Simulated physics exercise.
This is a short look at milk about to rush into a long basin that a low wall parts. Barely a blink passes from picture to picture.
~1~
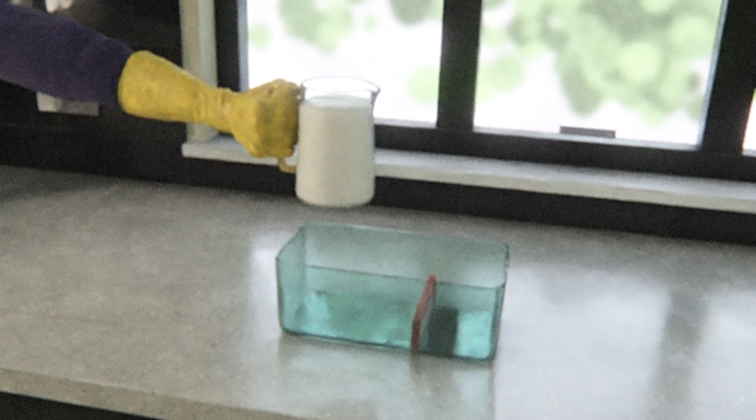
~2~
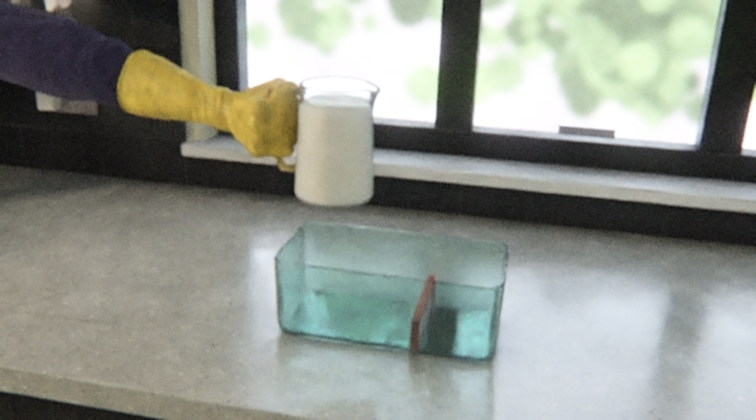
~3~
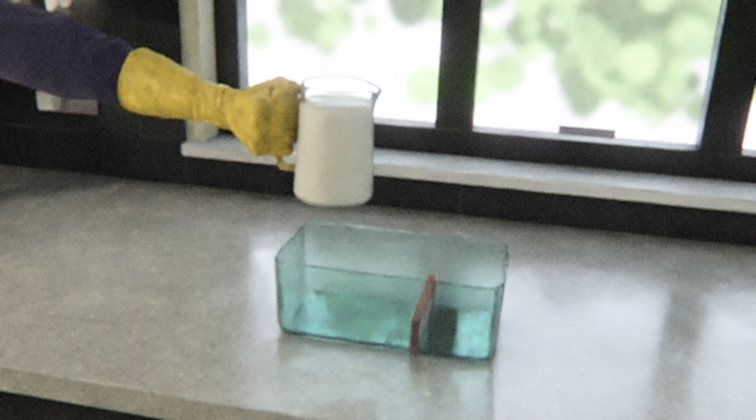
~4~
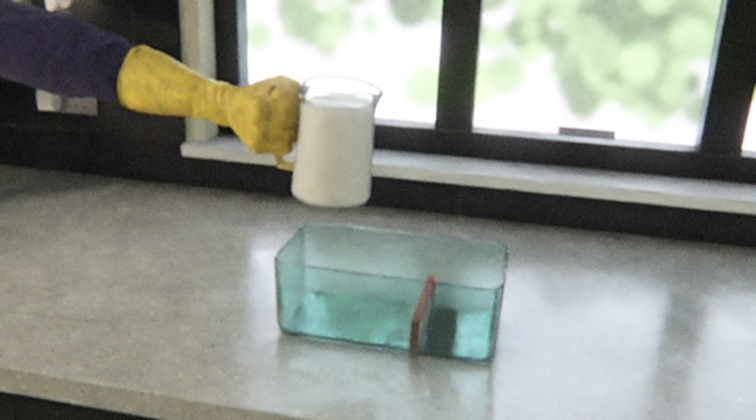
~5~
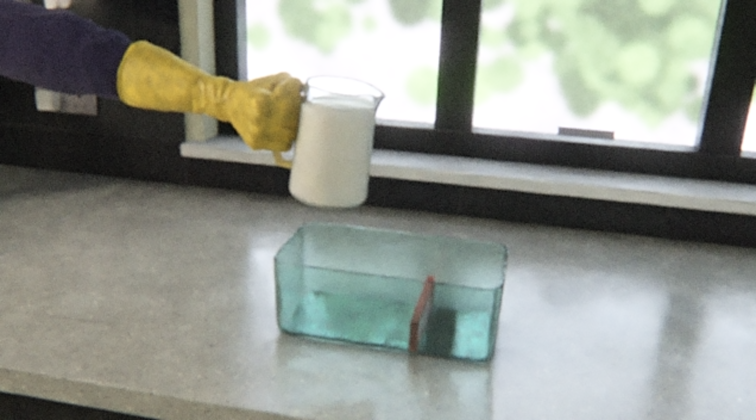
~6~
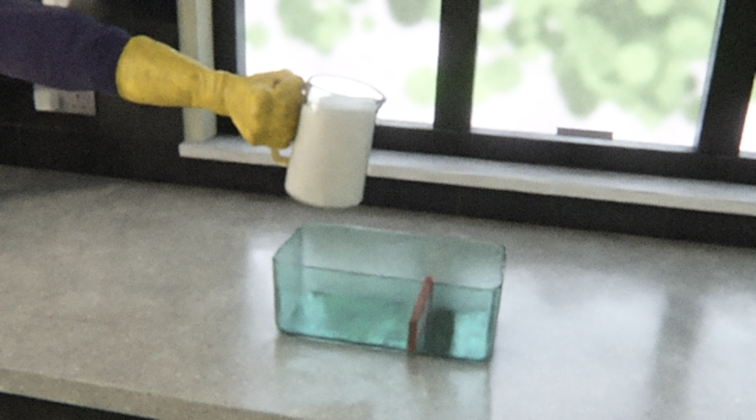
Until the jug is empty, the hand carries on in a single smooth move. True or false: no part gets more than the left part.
False; the right part gets the most.
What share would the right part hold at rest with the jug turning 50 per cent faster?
Roughly 75 per cent ends up there.
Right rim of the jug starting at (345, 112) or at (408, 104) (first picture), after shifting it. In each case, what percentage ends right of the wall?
Close to 10 % for the first start and close to 60 % for the second.
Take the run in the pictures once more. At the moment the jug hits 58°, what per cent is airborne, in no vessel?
That works out near 5 percent.
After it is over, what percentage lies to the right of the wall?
That share comes out near 70 percent.
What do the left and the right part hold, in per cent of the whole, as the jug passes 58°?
Reading: Left some 0 %, right some 0 %.
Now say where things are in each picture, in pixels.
In the first frame, it leans 0°; its right rim is at (381, 89); the milk meets the walls at (305, 98) and (373, 104); the long basin's rim runs from (291, 241) to (507, 267); the wall's top is at (425, 297).
In the second frame, it leans 0°; its right rim is at (380, 89); the milk meets the walls at (304, 98) and (372, 104).
In the third frame, it leans 2°; its right rim is at (382, 90); the milk meets the walls at (305, 98) and (373, 104).
In the fourth frame, it leans 4°; its right rim is at (383, 93); the milk meets the walls at (306, 99) and (374, 105).
In the fifth frame, it leans 6°; its right rim is at (385, 95); the milk meets the walls at (307, 100) and (376, 105).
In the sixth frame, it leans 10°; its right rim is at (387, 99); the milk meets the walls at (306, 104) and (378, 106).
A moment on, the tilt is 58° and 93 per cent is still to pour, 0 is left of the wall and 1 right of it.
Next, the tilt is 92° and 57 per cent is still to pour, 1 is left of the wall and 25 right of it.
Then the tilt is 101° and 14 per cent is still to pour, 5 is left of the wall and 69 right of it.
Later the tilt is 101° and 2 per cent is still to pour, 11 is left of the wall and 82 right of it.
At rest 25 per cent lies left of the wall, 71 right of it and 4 outside.
